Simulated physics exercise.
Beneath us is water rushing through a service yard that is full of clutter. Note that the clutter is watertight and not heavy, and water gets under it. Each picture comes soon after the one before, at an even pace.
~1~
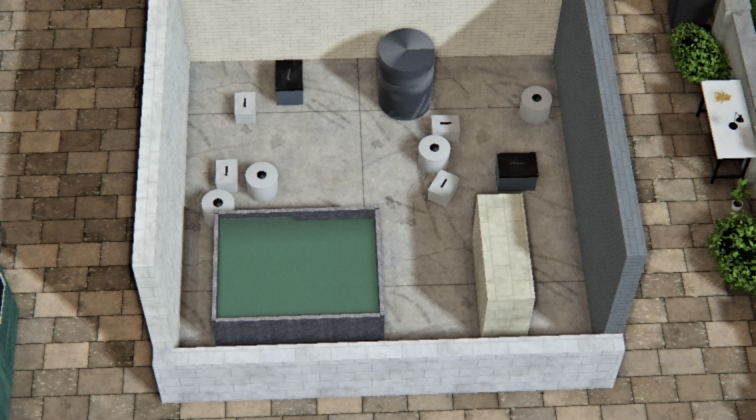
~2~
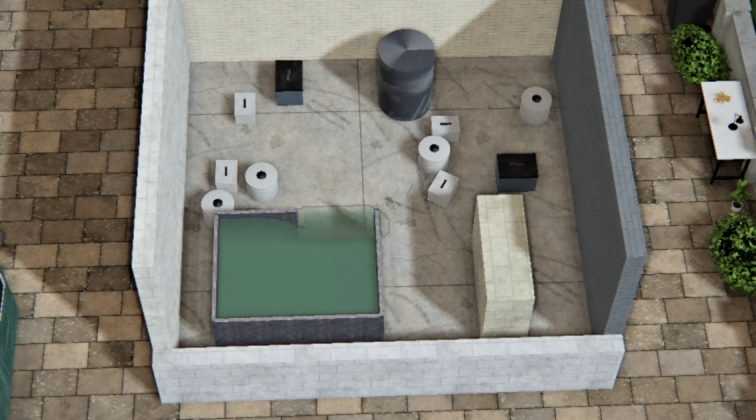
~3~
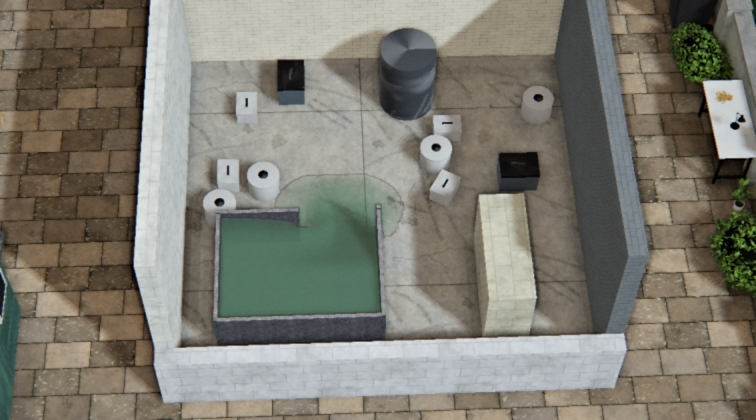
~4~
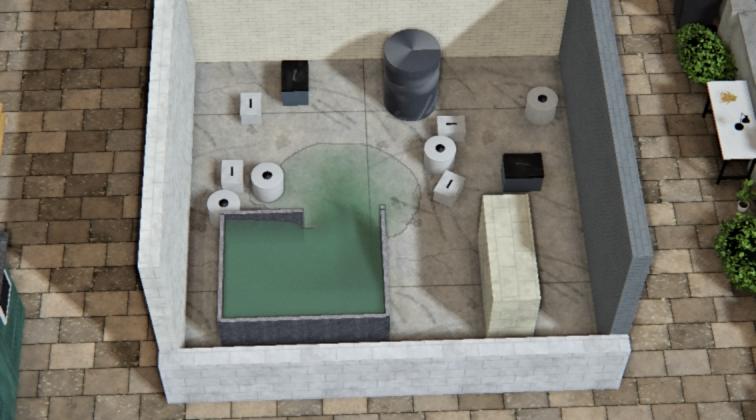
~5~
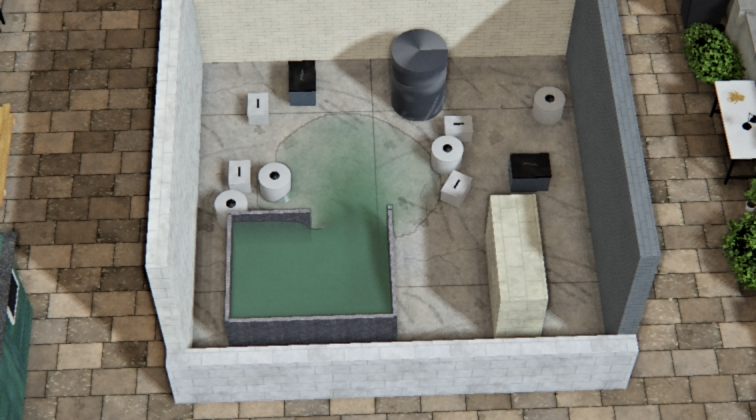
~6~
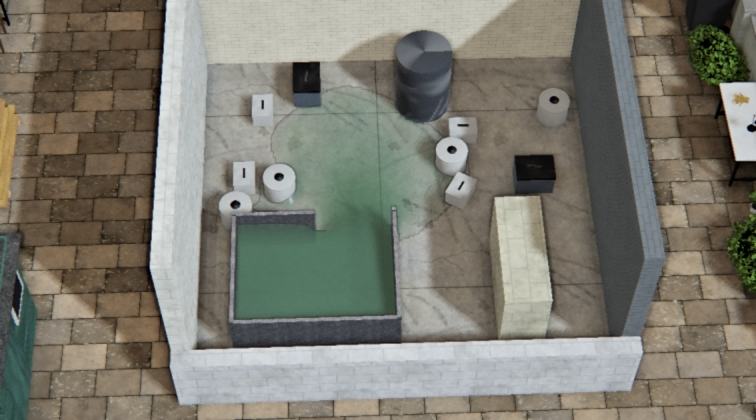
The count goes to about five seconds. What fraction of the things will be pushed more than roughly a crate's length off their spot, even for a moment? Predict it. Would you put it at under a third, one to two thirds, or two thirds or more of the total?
It reaches two thirds.
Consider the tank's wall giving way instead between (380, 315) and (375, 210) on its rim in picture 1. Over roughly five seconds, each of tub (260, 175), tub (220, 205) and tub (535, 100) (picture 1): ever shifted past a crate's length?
Object by object: Short of it, short of it, covered the distance.
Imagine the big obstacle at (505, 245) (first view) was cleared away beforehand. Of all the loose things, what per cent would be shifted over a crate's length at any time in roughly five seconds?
90 %.
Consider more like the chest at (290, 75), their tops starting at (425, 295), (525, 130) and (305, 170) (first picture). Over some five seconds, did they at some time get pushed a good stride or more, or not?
One by one: Hardly budges; knocked well away; knocked well away.
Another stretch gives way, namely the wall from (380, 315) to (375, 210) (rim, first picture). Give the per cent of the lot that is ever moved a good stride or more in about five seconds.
About 60 %.
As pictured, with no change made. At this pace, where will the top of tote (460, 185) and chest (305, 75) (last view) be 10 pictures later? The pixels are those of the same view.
Look around pixels (525, 207) and (272, 52).
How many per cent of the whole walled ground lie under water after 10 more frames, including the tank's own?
Something close to 60 per cent.
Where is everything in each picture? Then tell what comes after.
A chest at (289, 74) rests on the ground; a tote at (245, 103) rests on the ground; 0 of 10 have shifted, in the first picture.
A chest at (289, 74), on the bottom; a tote at (245, 103), on the bottom; 0 of 10 have shifted, in the second picture.
A chest at (290, 74) rests on the ground; a tote at (246, 103) rests on the ground; 0 of 10 have shifted, in the third picture.
A chest at (295, 74) rests on the ground; a tote at (250, 103) rests on the ground; 0 of 10 have shifted, in the fourth picture.
A chest at (302, 75), on the bottom; a tote at (258, 104) rests on the ground; 0 of 10 have shifted, in the fifth picture.
A chest at (306, 76) rests on the ground; a tote at (262, 105), on the bottom; 0 of 10 have shifted, in the sixth picture.
A moment on, 0 of 10 are well off their spots; 0 afloat.
Next, 5 of 10 are well off their spots; 3 afloat.
Later, 6 of 10 are well off their spots; 6 afloat.
In the end, 9 of 10 are well off their spots, and 9 have been at some point; 8 afloat.
